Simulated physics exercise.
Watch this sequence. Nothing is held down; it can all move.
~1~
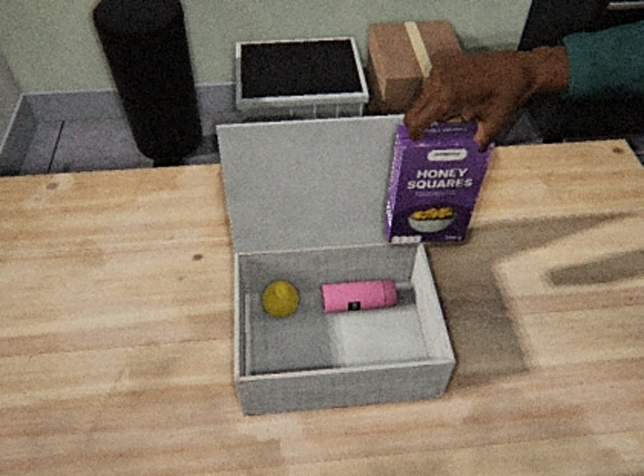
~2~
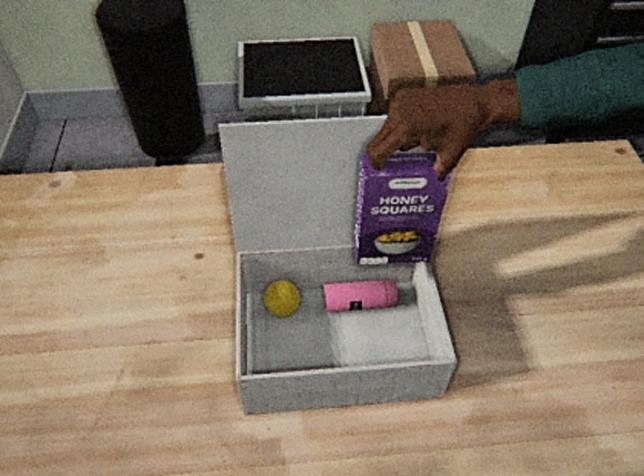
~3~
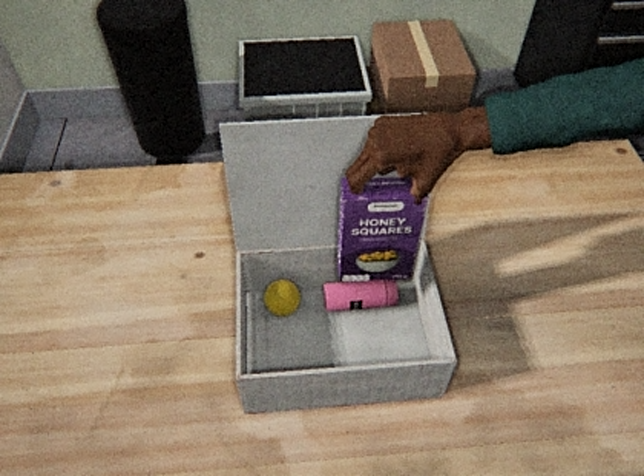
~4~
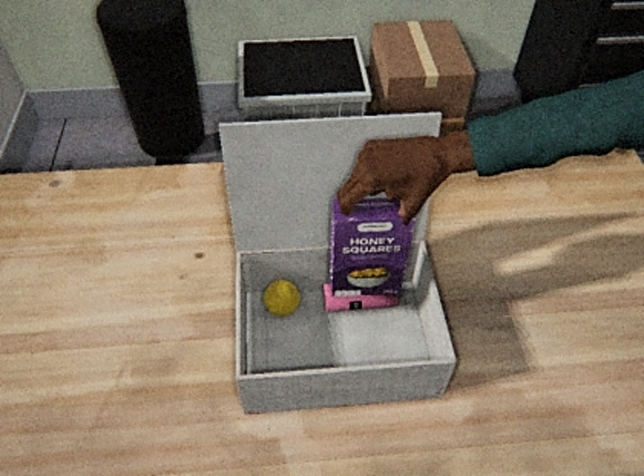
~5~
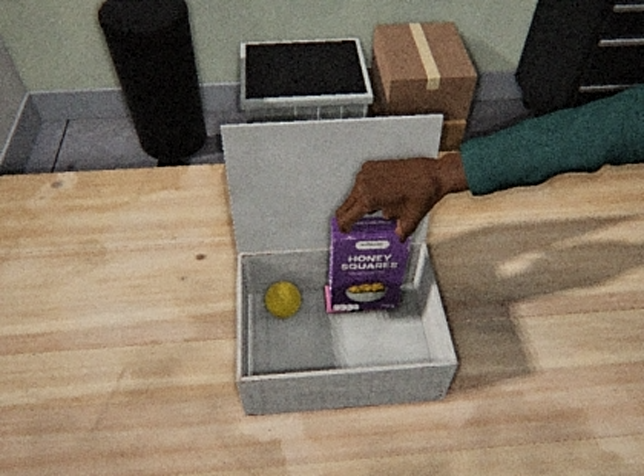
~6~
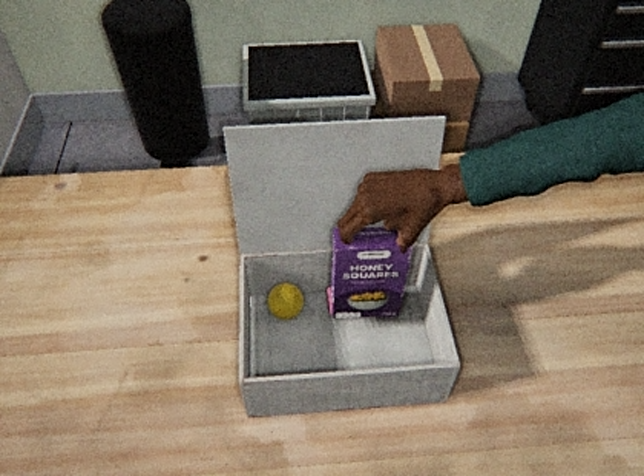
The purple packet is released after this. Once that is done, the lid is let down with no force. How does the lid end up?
The lid stops partway.
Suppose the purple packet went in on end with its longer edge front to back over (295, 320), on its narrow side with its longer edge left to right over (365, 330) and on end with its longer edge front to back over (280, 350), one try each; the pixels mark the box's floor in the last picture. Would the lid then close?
Trial 1: Lid fully lowered. Trial 2: Lid fully lowered. Trial 3: Lid propped open.
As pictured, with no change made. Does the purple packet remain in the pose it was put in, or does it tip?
By the end the purple packet has leaned over.
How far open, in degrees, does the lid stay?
Roughly 14°.
Then, 0.60 s later than the last frame, purple packet tilted by 38° near (374, 342).
Then, 1.50 s later than the last frame, lid 67° above the rim; purple packet tilted by 41° near (375, 345).
Then, 1.80 s later than the last frame, lid 34° above the rim; purple packet tilted by 41° near (375, 345).
When it is over, lid 13° above the rim; lying over in the box, purple packet; the other 2 as before. End places, in pixels of the last picture, purple packet near (375, 345).
